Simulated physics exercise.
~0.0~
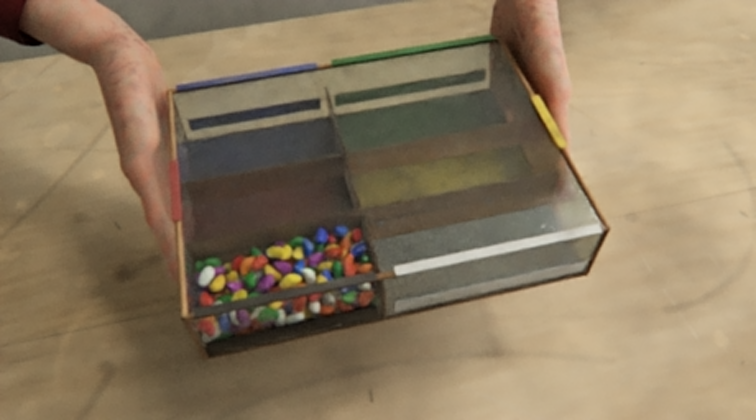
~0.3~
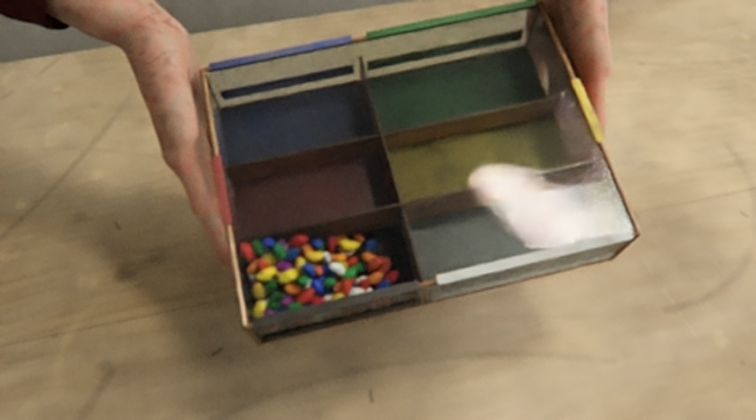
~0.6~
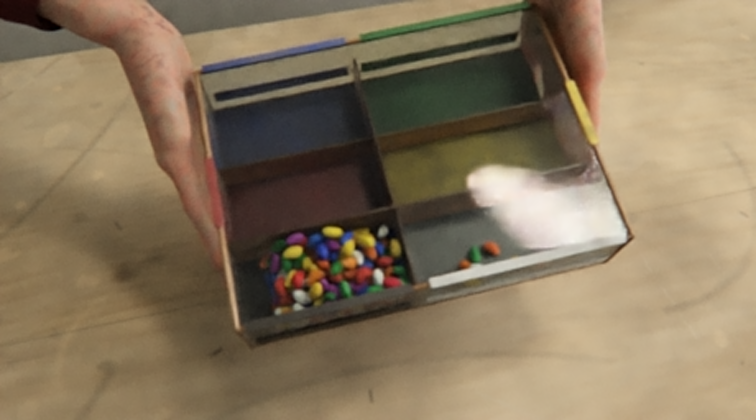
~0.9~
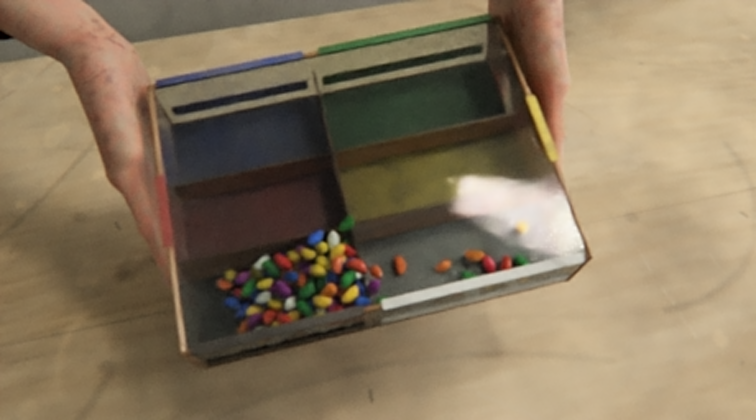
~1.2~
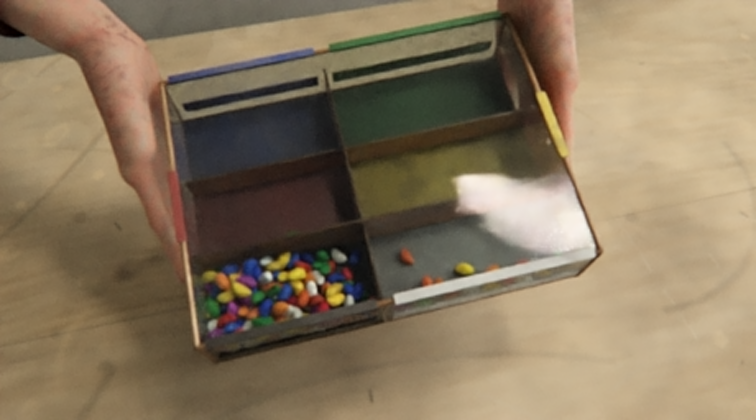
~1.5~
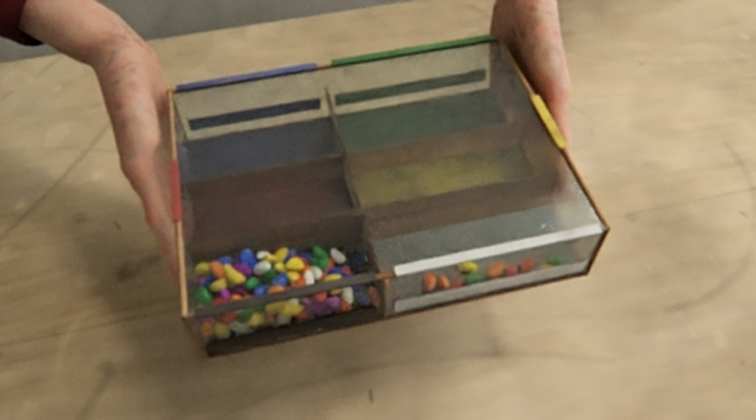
Hands tilting and shaking a clear-lidded, divided box of colourful jelly beans, a few spilling right into the white section before it levels.
